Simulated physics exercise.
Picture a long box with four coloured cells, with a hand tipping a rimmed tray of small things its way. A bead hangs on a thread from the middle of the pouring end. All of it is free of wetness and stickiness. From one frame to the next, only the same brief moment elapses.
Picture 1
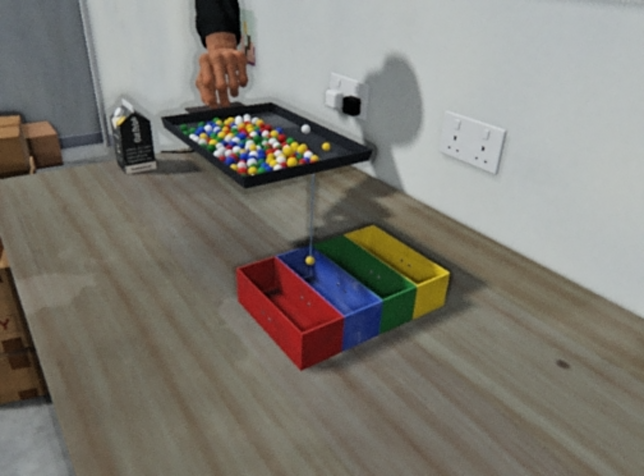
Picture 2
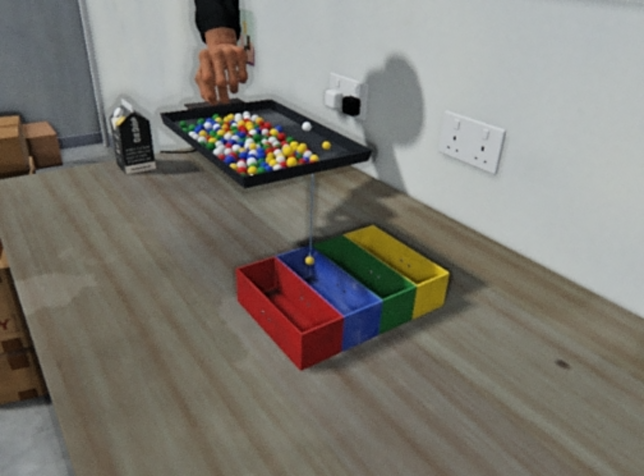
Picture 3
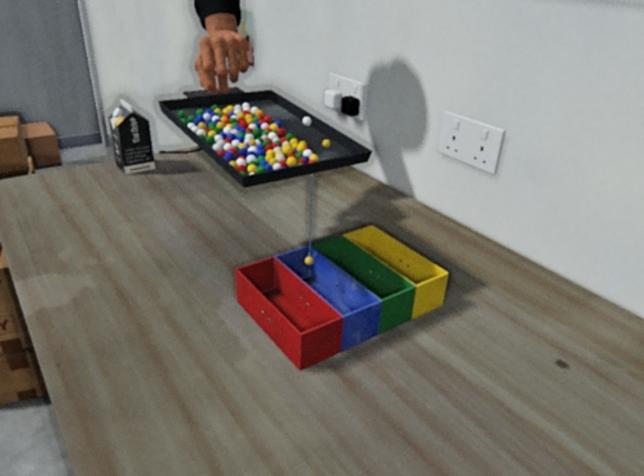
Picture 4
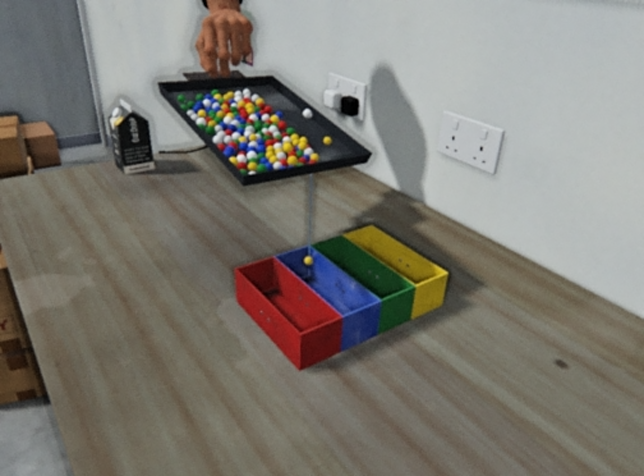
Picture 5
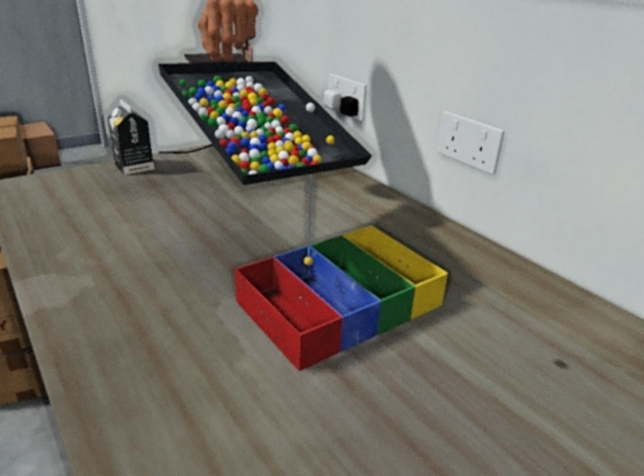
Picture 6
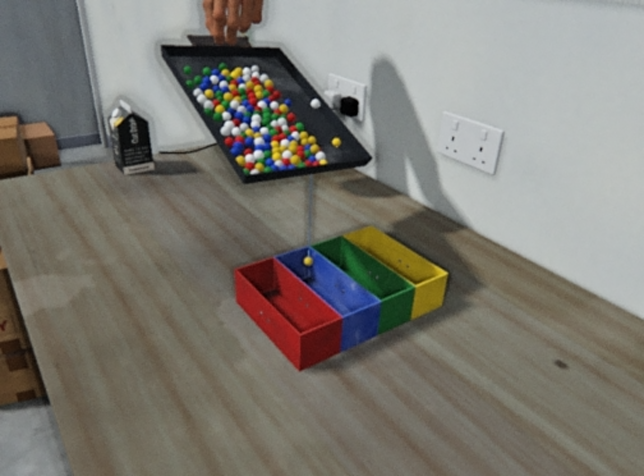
Hand steadily raising the back of a black tray of colourful beads, the beads starting to shift above a four-coloured box.
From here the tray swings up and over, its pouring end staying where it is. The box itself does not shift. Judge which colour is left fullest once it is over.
Green is left fullest.
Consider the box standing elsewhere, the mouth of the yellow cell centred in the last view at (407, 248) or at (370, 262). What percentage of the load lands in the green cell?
Roughly 40% the first time and 30% the second time.
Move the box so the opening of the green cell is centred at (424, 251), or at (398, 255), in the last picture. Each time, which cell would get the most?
Going by the two tries in order: The red cell, then that blue cell.
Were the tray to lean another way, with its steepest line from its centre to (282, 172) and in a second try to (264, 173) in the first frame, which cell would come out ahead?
The first time it is the red cell, and the second time it is the cell in red.
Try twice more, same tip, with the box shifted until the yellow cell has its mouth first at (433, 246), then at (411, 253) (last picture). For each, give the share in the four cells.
You'd get about 80 per cent first and about 90 per cent second.
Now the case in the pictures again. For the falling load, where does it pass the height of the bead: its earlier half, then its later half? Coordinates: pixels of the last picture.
I'd say around (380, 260) at first, then around (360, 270).
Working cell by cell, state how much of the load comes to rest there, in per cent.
The red cell gets about 10, the blue cell about 20, the green cell about 50 and the yellow cell about 10.
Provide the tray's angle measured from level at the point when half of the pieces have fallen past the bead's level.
At about 100°.
Soon, tray tipped steeply; most on the tray; a stray few in the green cell; a small part falling or outside the box.
A while on, tray tipped past a quarter turn; a small part on the tray; about a third in the green cell; about a quarter in the blue cell; a small part in the yellow cell; a small part in the red cell; about a quarter falling or outside the box.
Towards the end, tray tipped past a quarter turn; about half in the green cell; about a quarter in the blue cell; a small part in the yellow cell; a small part in the red cell; a small part falling or outside the box.
Finally, tray tipped past a quarter turn; about half in the green cell; about a quarter in the blue cell; a small part in the yellow cell; a small part in the red cell; a small part outside the box.
